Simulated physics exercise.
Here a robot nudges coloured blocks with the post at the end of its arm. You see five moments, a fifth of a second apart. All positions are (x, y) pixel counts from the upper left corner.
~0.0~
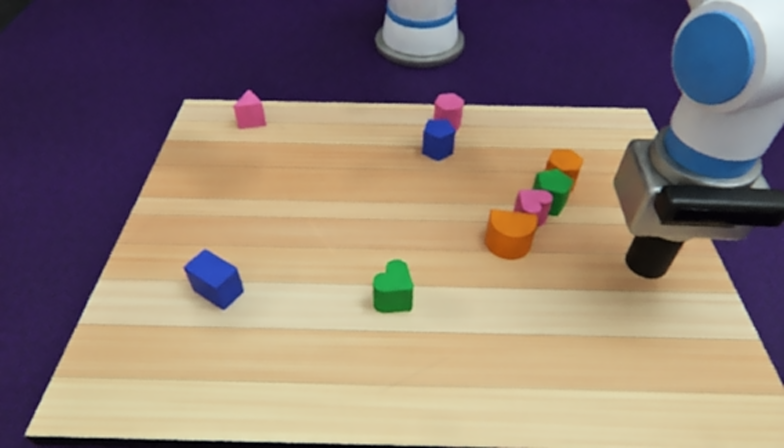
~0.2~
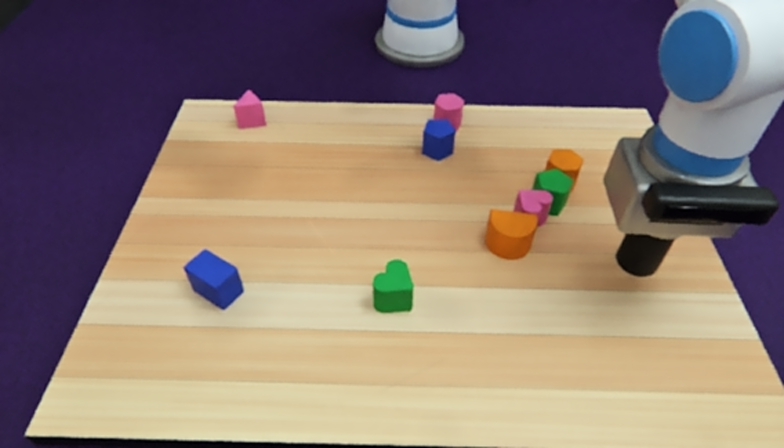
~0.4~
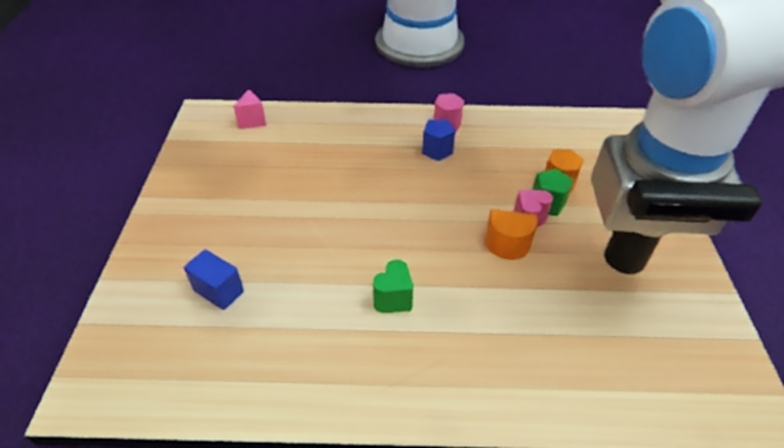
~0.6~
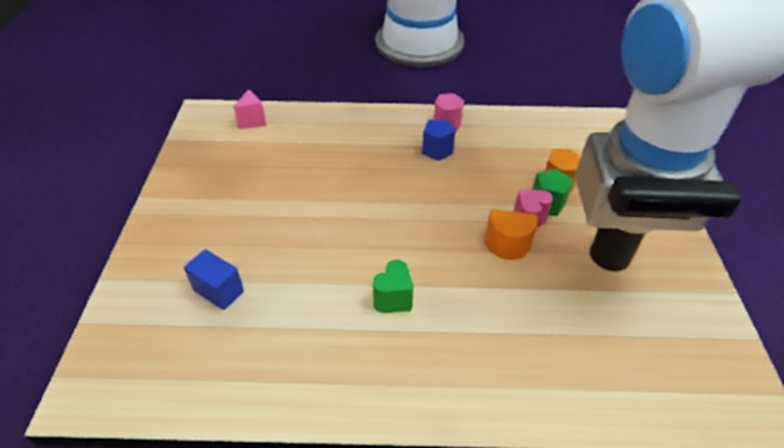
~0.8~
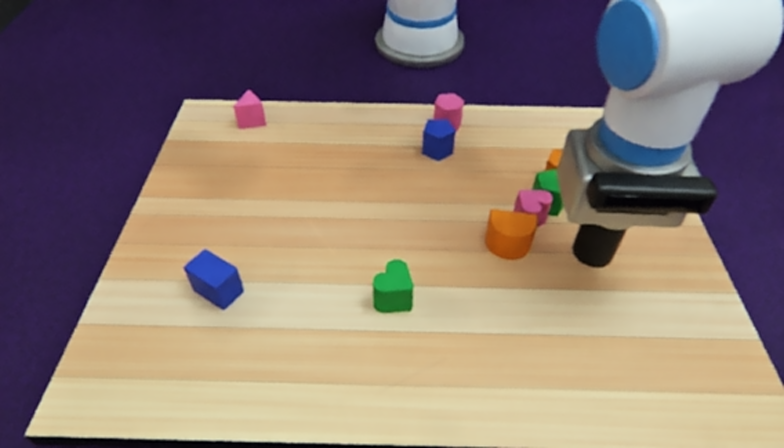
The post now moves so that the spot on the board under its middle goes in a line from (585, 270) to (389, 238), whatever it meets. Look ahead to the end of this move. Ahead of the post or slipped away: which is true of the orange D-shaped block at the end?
Most likely the orange D-shaped block slides off.
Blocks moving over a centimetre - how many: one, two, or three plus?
Count: One.
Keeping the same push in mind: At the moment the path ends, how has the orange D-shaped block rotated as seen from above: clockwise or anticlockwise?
Twists clockwise.
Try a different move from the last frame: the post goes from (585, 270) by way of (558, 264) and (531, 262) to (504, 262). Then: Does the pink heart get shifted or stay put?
It barely shifts, if at all.
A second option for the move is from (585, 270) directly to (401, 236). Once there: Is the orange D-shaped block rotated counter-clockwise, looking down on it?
No, that is not what happens.
On the path given first. One third of the way, post (522, 242); orange D-shaped block (489, 214), turned 15° clockwise.
Two thirds of the way, post (453, 231); orange D-shaped block (444, 194), turned 80° clockwise.
At the end, post (389, 221); orange D-shaped block (439, 192), turned 95° clockwise; pink heart in place.
